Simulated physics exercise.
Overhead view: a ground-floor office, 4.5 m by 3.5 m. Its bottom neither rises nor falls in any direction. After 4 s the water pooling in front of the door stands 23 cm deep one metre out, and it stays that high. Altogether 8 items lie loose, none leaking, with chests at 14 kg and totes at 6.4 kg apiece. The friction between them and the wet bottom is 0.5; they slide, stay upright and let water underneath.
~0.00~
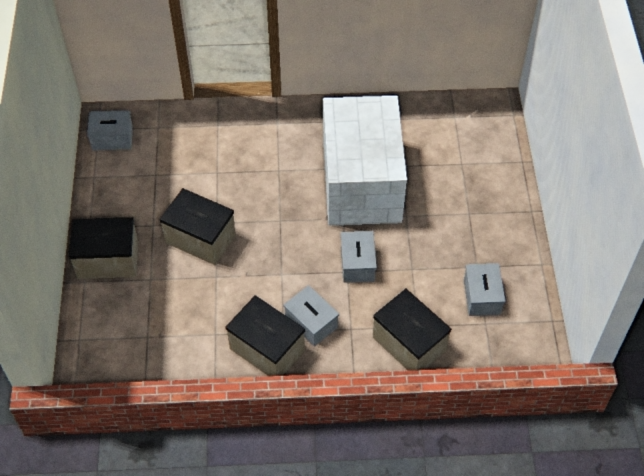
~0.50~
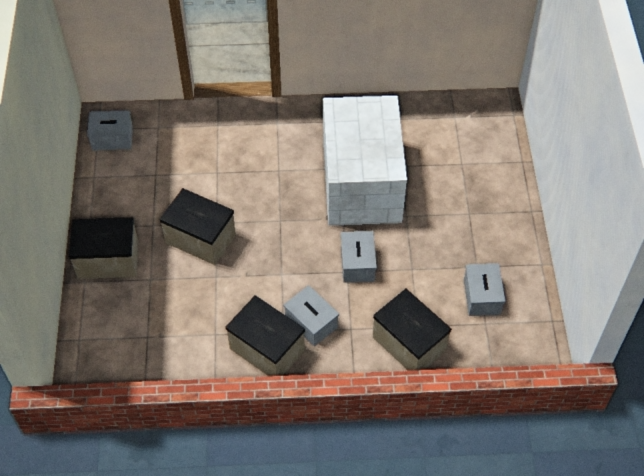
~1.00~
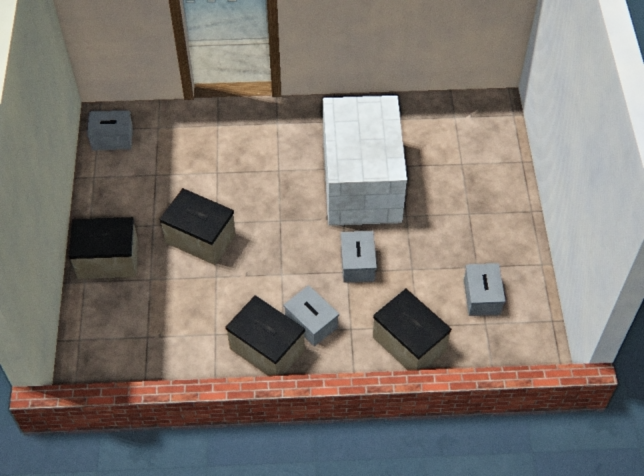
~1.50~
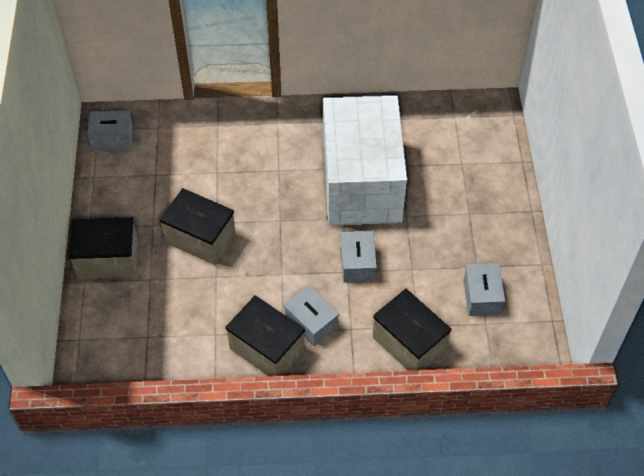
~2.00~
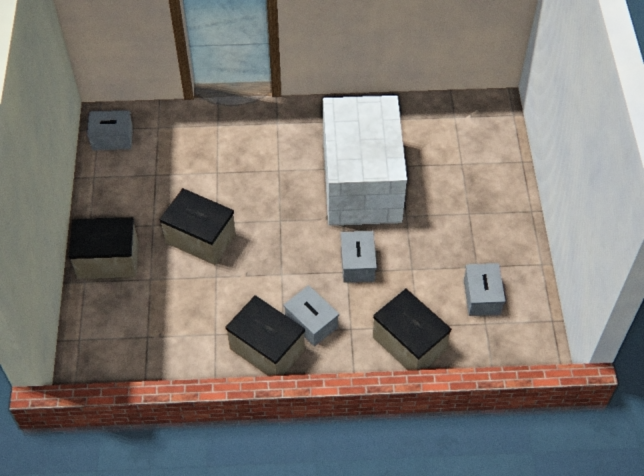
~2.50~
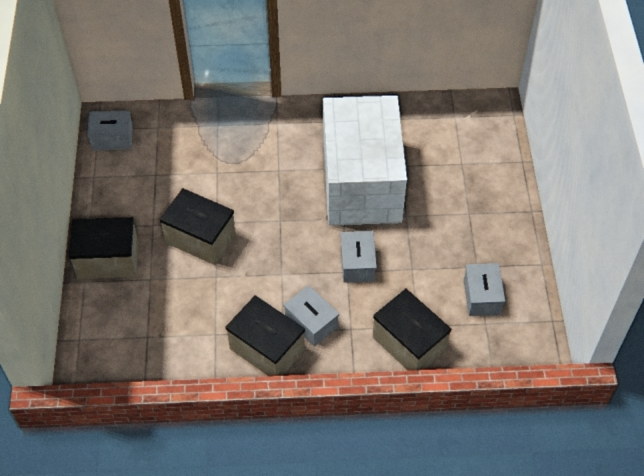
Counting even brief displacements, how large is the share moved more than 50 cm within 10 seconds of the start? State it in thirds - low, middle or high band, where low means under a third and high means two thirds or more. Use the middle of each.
Middle band.
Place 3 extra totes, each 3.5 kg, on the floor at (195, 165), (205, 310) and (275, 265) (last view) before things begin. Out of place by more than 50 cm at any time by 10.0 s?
In order: Farther; farther; farther.
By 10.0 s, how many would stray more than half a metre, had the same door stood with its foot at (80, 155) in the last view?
The answer then is 2.
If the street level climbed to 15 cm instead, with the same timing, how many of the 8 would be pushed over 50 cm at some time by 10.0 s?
The count would be 1.
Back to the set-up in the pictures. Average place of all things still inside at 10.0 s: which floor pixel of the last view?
I'd say about (300, 292) in the last view.
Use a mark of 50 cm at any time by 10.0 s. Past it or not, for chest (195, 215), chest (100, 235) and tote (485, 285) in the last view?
In that order: Above the mark, above the mark, below the mark.
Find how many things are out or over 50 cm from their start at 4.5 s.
By my reckoning, 0.
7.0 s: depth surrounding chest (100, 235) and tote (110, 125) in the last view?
About 9 and 4 cm.
After 3.5 s 0 of 8 are over 50 cm from their spots; 0 afloat.
After 4.5 s 0 of 8 are over 50 cm from their spots; 0 afloat.
After 7.0 s 3 of 8 are over 50 cm from their spots; 4 afloat.
After 10.0 s 4 of 8 are over 50 cm from their spots, and 4 have been at some point; 4 afloat.
